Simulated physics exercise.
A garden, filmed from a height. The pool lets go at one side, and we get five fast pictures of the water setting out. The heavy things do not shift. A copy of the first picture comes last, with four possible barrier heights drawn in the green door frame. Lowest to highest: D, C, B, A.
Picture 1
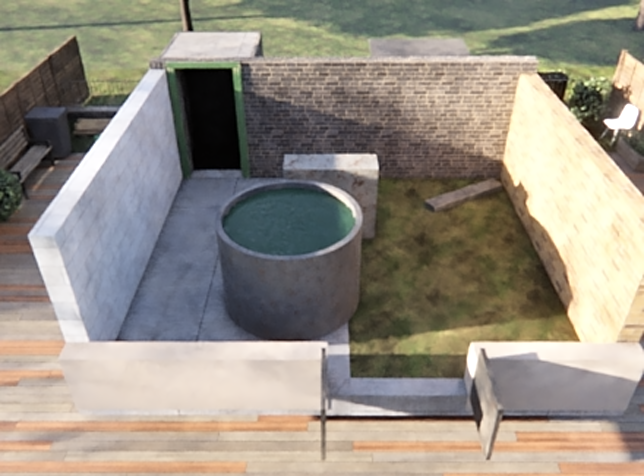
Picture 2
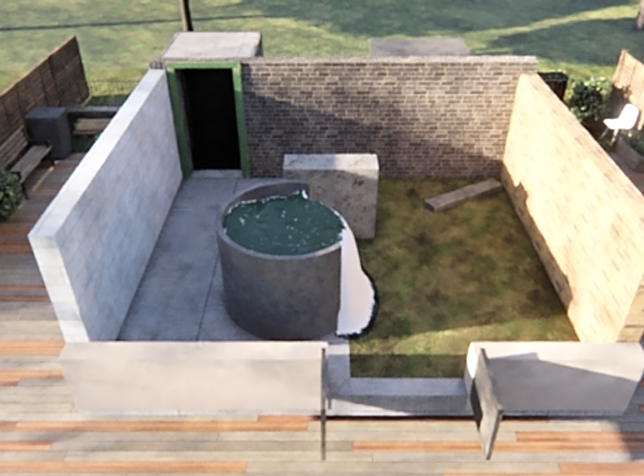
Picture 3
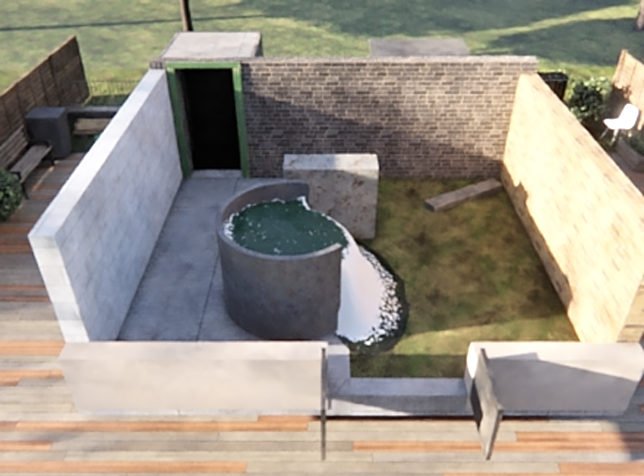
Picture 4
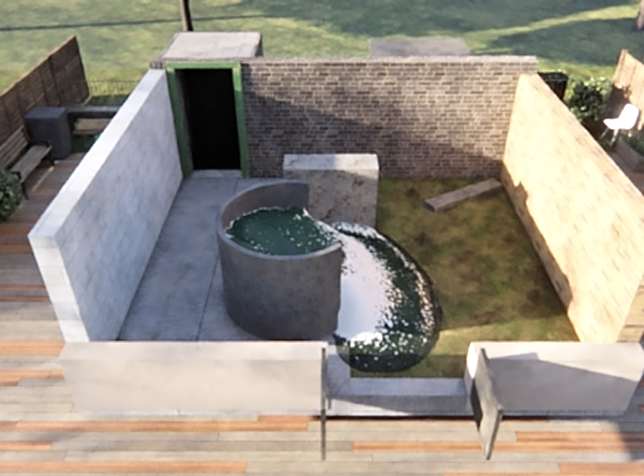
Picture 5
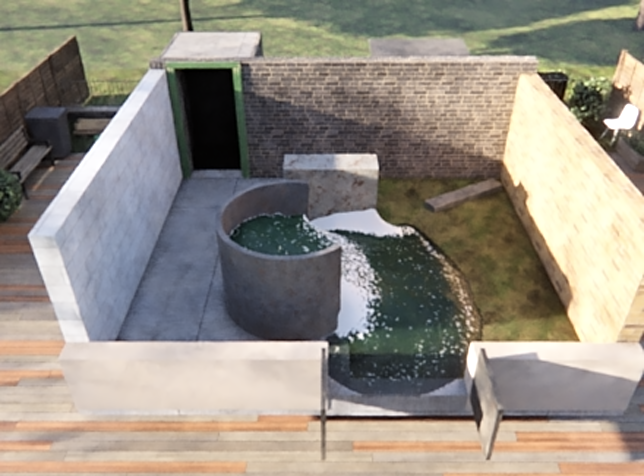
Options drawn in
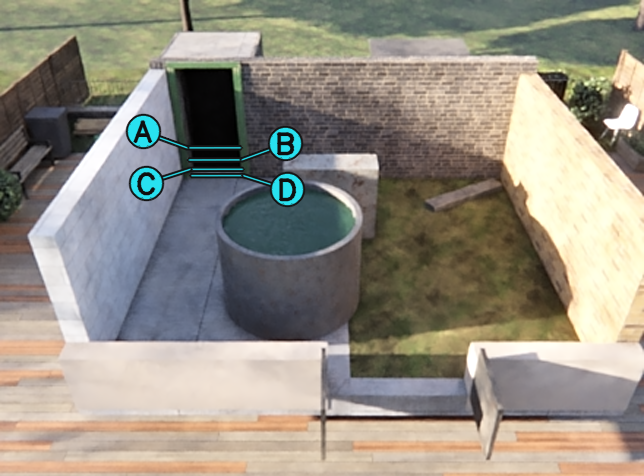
The footage shows a round grey tank of green water inside a walled yard, seen from above; its right side opens and foaming water pours out, spreading across the grass toward the low front wall beside an open gate.
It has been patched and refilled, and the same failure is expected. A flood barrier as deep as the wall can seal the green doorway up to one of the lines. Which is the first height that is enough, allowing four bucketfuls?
Line C just does it.
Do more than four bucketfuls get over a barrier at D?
Yes, it does.
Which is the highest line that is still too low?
D.
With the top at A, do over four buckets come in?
No.
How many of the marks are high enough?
Three.
On the marked copy, A at (213, 147); B at (215, 159); C at (216, 169); D at (217, 175); from the bottom up D, C, B, A.
With A, nothing gets over.
With B, nothing gets over.
With C, a splash gets over, under a bucket.
With D, about 7 bucketfuls get in.
